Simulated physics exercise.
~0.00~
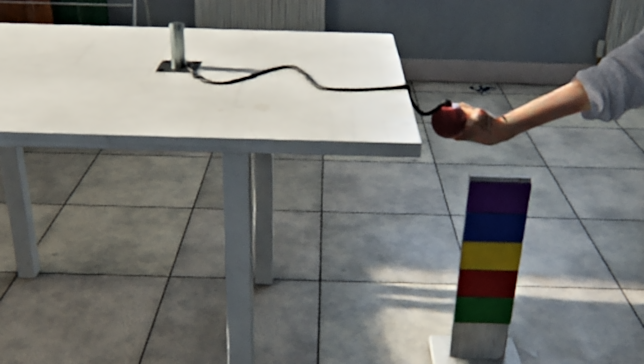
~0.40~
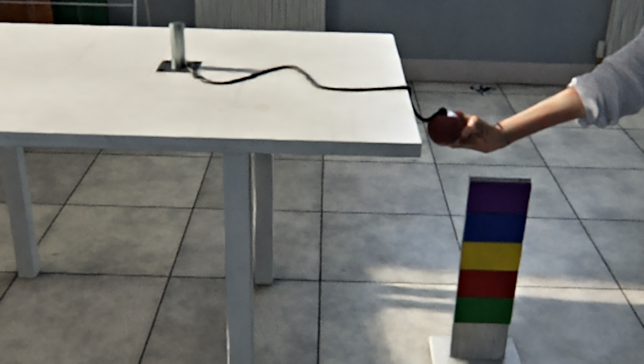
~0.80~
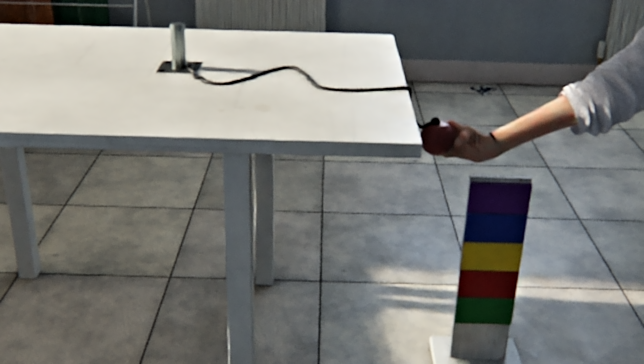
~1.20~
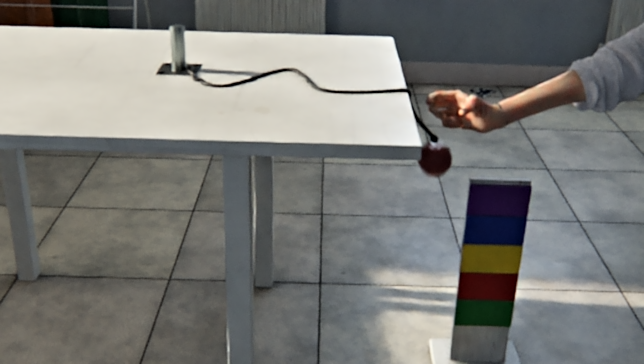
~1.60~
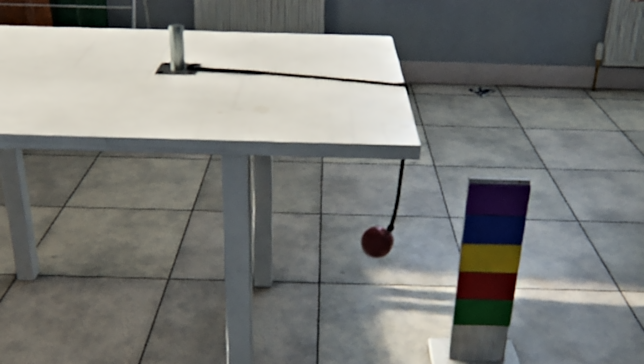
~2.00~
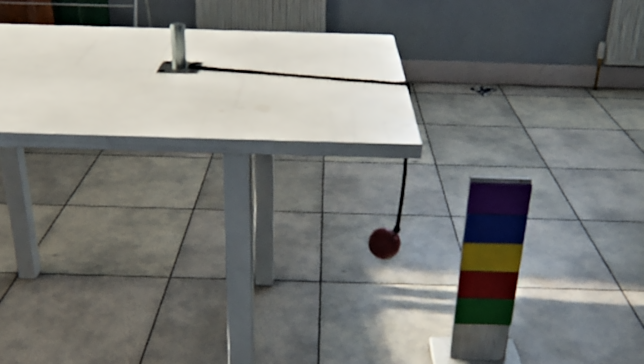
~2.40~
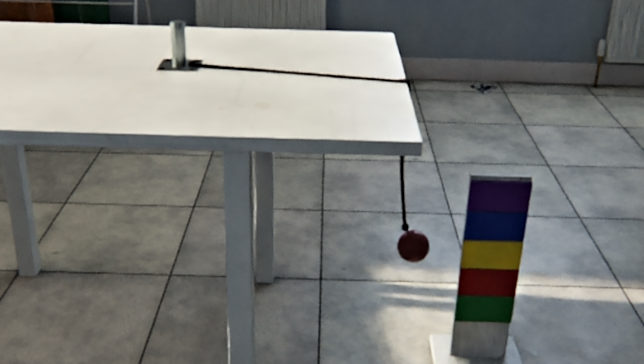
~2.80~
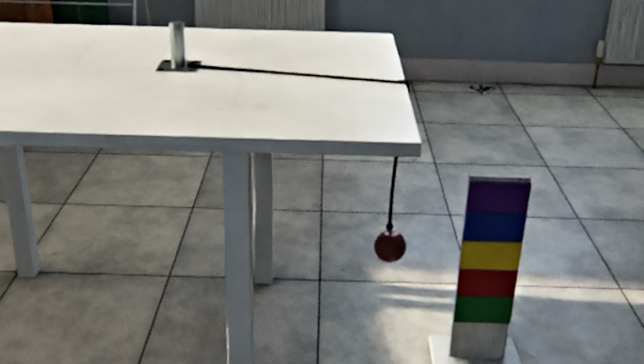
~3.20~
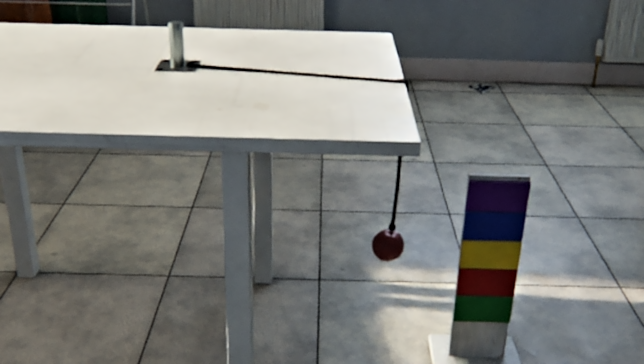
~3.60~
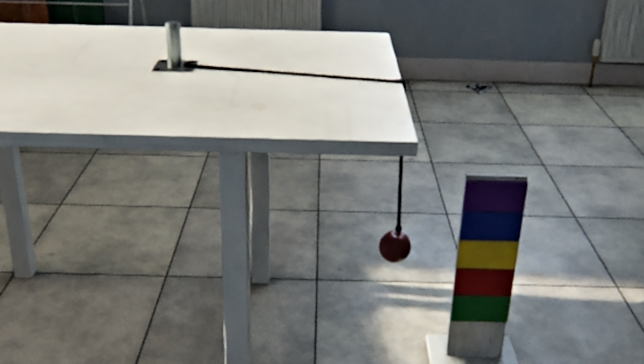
Red ball on a dark cord dropping from a hand at a table's edge, swinging, then hanging level with the yellow band.
